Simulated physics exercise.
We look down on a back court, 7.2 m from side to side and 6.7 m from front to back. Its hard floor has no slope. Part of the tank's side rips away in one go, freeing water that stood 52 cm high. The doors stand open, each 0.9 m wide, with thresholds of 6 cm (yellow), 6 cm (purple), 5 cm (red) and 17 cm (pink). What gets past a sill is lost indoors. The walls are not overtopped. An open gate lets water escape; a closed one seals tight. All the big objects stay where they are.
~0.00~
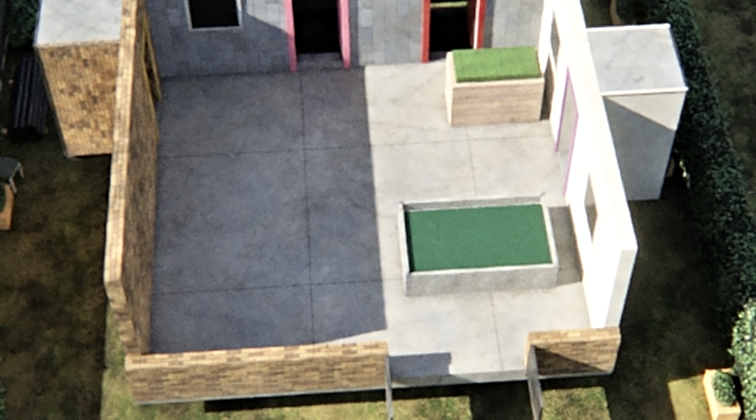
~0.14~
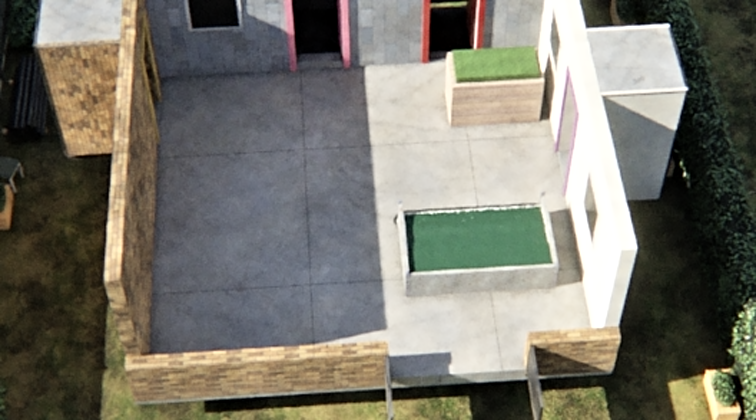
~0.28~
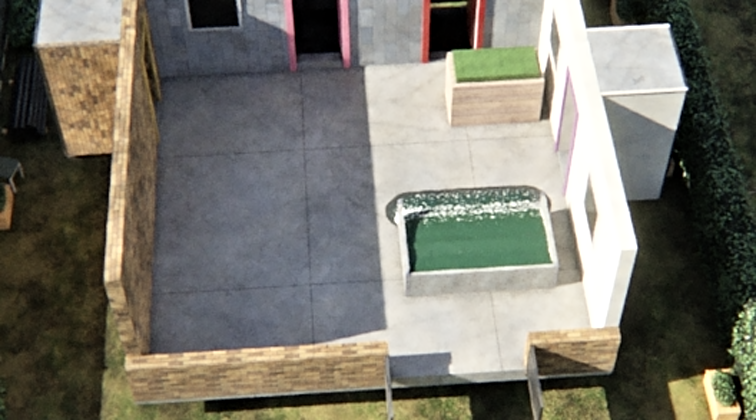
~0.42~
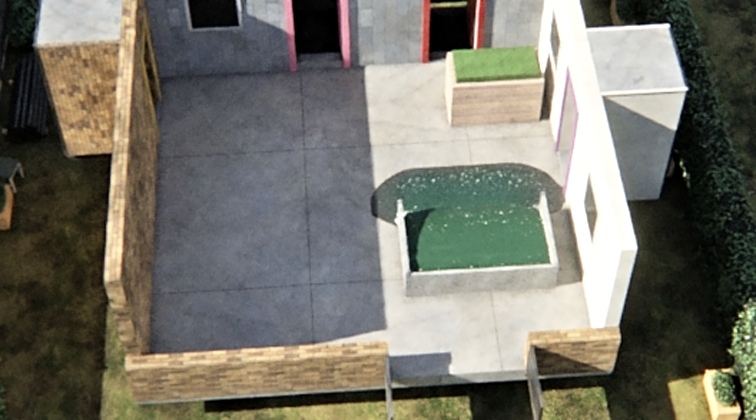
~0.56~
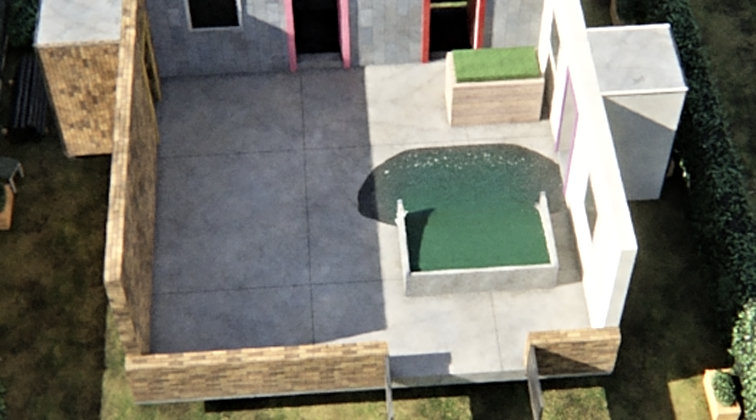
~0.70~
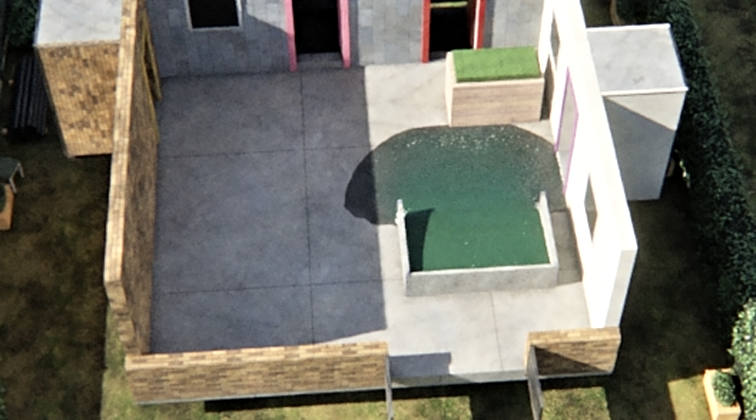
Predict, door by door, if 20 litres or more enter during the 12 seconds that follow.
Door by door: At the yellow door it exceeds the limit; at the purple door it goes over the limit; at the red door it goes over the limit; at the pink door it does not reach the limit.
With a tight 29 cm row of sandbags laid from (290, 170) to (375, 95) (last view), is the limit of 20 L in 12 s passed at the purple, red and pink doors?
Against that limit: Purple over, red above, pink not over.
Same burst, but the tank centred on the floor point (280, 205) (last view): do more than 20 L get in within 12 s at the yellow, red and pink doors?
Against that limit: Yellow above, red over, pink over.
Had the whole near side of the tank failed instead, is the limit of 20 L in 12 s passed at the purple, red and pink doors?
Against that limit: Purple under, red below, pink not over.
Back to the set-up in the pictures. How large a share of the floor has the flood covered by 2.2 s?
About 30 per cent.
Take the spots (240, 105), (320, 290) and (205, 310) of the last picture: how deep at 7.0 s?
In that order: 4, 0 and 0 cm.
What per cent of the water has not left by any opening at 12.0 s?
About 88 per cent.
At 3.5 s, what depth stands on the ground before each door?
Depths in cm: Yellow 0, purple 13, red 10, pink 14.
After 1.4 s water covers 25 % of the floor and is deepest (34 cm) near (473, 132); yellow door not reached, purple door 11 cm at the sill, 2 L in, red door not reached, pink door not reached.
After 2.2 s water covers 30 % of the floor and is deepest (29 cm) near (542, 135); yellow door not reached, purple door 13 cm at the sill, 12 L in, red door 9 cm at the sill, 9 L in, pink door 12 cm at the sill, 0 L in.
After 3.5 s water covers 40 % of the floor and is deepest (18 cm) near (466, 89); yellow door not reached, purple door 13 cm at the sill, 53 L in, red door 10 cm at the sill, 26 L in, pink door 14 cm at the sill, 1 L in.
After 7.0 s water covers 70 % of the floor and is deepest (11 cm) near (159, 135); yellow door 11 cm at the sill, 53 L in, purple door 5 cm at the sill, 79 L in, red door 7 cm at the sill, 60 L in, pink door 5 cm at the sill, 1 L in.
After 12.0 s water covers 90 % of the floor and is deepest (7 cm) near (149, 380); yellow door 5 cm at the sill, 69 L in, purple door 4 cm at the sill, 79 L in, red door 2 cm at the sill, 63 L in, pink door 4 cm at the sill, 1 L in.
